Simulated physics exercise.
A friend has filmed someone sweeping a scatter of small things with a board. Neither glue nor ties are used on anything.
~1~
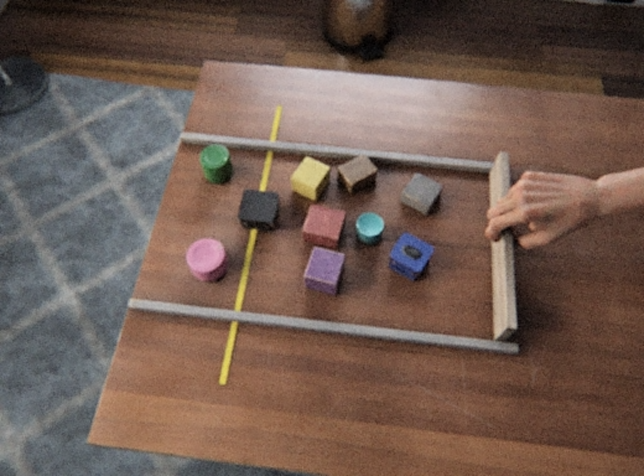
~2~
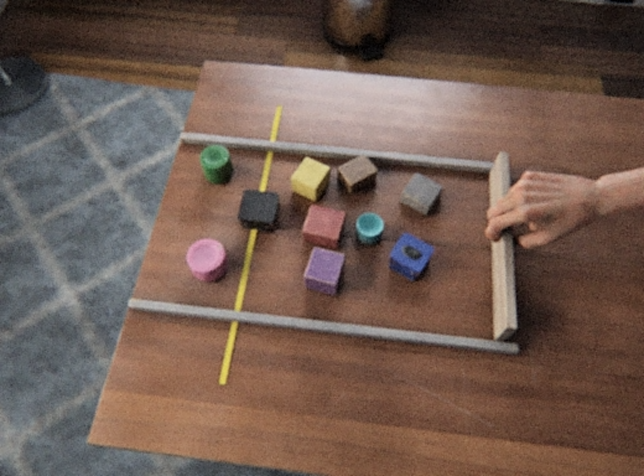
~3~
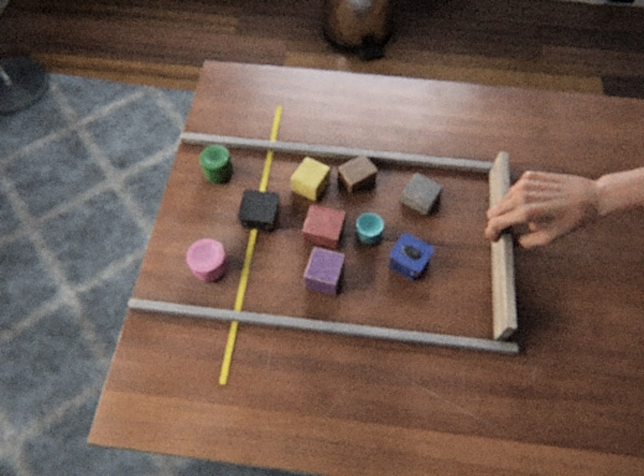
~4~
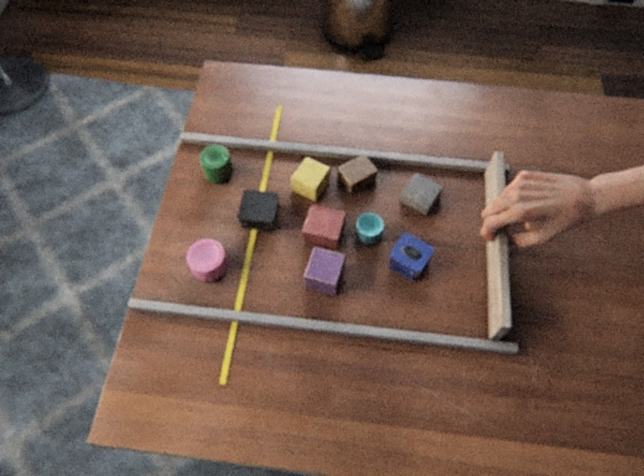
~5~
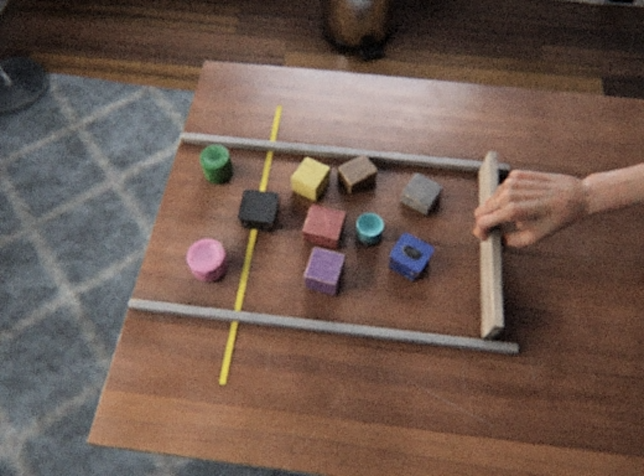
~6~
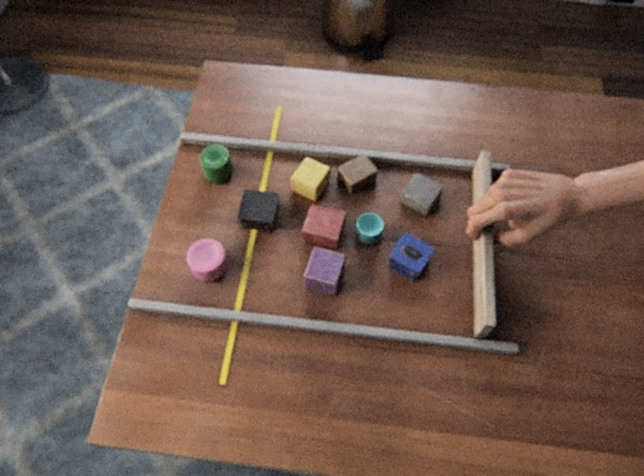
A hand slides a wooden board slightly left toward scattered blocks and tubs, which stay still.
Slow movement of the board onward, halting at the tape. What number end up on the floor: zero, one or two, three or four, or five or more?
Drops: None.
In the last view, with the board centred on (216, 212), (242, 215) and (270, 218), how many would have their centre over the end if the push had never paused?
2, 0 and 0.
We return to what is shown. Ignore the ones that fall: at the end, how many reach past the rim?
It comes to 0.
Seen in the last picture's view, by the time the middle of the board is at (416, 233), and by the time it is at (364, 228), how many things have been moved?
Well, it's 2 at the first one and 6 at the second.
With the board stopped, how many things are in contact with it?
Number in contact with it: 5.
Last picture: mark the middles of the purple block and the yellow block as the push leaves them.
Approximately (221, 281) for one, approximately (219, 172) for the other.
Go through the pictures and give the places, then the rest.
Green lid (217, 165); pink lid (208, 260); black case (259, 211); board (502, 242); tape (255, 226), in the first picture.
Pink lid (208, 260); brown block (357, 174), in the second picture.
Black case (260, 211); purple block (325, 271), in the third picture.
Green lid (217, 165); turquoise tub (370, 229), in the fourth picture.
Pink lid (208, 260); blue case (410, 257), in the fifth picture.
Green lid (217, 165); pink lid (208, 260); black case (260, 211); board (483, 240); tape (255, 226), in the sixth picture.
Early on, none off yet; green lid at rest near (217, 165); pink lid at rest near (208, 260); black case at rest near (260, 211).
Finally, the number that fall off is zero.
